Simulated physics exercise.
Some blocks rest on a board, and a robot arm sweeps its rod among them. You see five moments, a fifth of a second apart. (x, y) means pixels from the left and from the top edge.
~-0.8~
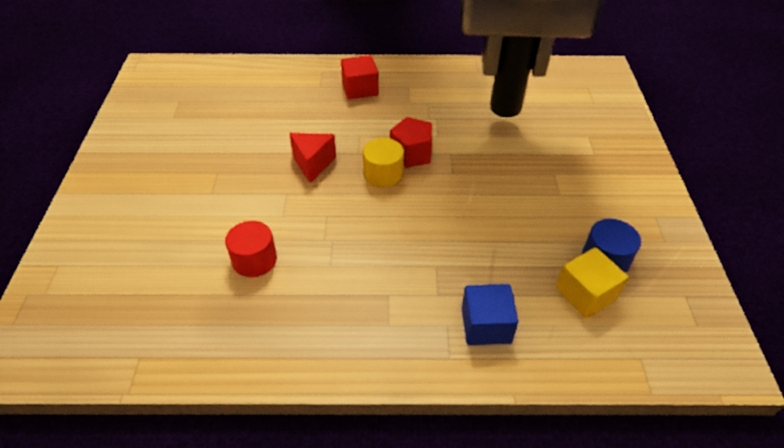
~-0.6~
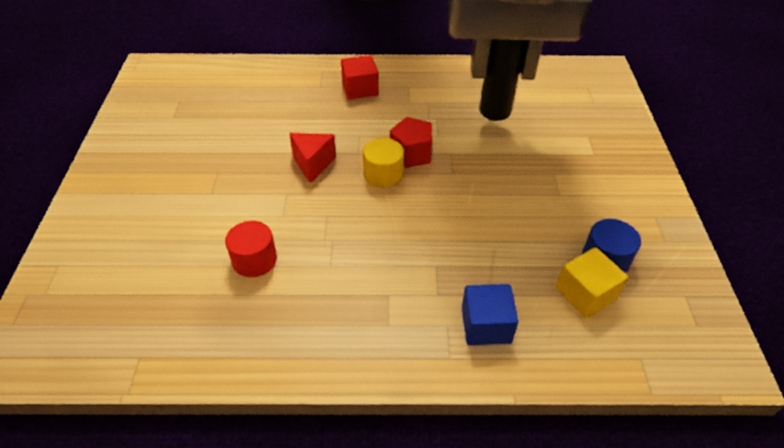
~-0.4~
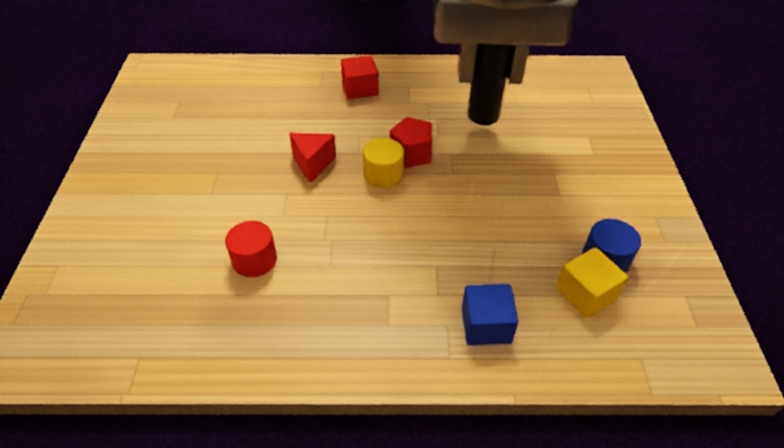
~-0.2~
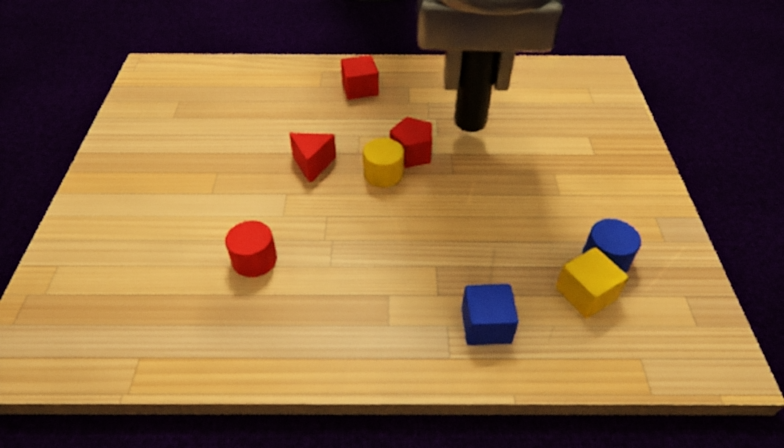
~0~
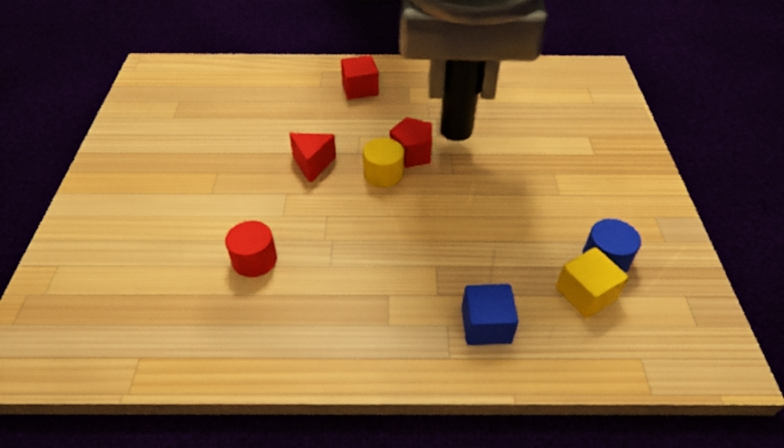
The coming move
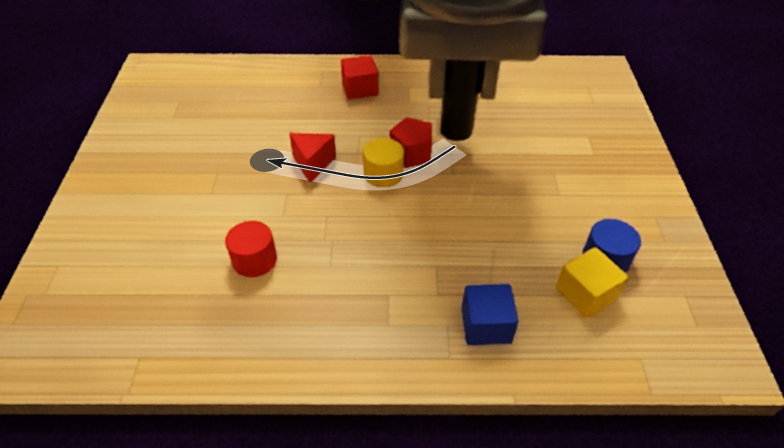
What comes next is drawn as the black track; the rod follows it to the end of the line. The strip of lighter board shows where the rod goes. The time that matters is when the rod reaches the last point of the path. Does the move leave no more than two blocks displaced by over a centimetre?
The answer is no.
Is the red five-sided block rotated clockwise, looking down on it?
My answer is yes.
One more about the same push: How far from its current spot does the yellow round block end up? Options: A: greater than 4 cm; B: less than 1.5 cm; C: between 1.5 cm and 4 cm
The one that fits is A, greater than 4 cm.
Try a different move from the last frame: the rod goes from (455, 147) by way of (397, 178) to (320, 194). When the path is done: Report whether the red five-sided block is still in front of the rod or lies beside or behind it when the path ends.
It slips out to the side or back.
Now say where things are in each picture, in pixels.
In the first frame, rod tip at (505, 109); block tops, red triangle at (310, 142); yellow round block at (383, 150); red five-sided block at (413, 130).
In the second frame, rod at (495, 112); blocks unchanged.
In the third frame, rod at (483, 117); blocks unchanged.
In the fourth frame, rod at (470, 123); blocks unchanged.
In the fifth frame, rod at (456, 132); red triangle at (310, 142); yellow round block at (383, 150); red five-sided block at (413, 130).
Path on the board, from (455, 147) over (402, 175) and (333, 172) to (267, 160).
On the path given first. One third of the way, rod at (401, 160); yellow round block at (348, 159); red five-sided block at (371, 137), turned 45° clockwise.
Two thirds of the way, rod at (331, 158); red triangle at (290, 140), turned 40° clockwise; yellow round block at (297, 165); red five-sided block at (347, 127), turned 100° clockwise.
At the end, rod at (264, 145); red triangle at (231, 132); yellow round block at (272, 167); red five-sided block at (347, 127), turned 100° clockwise.
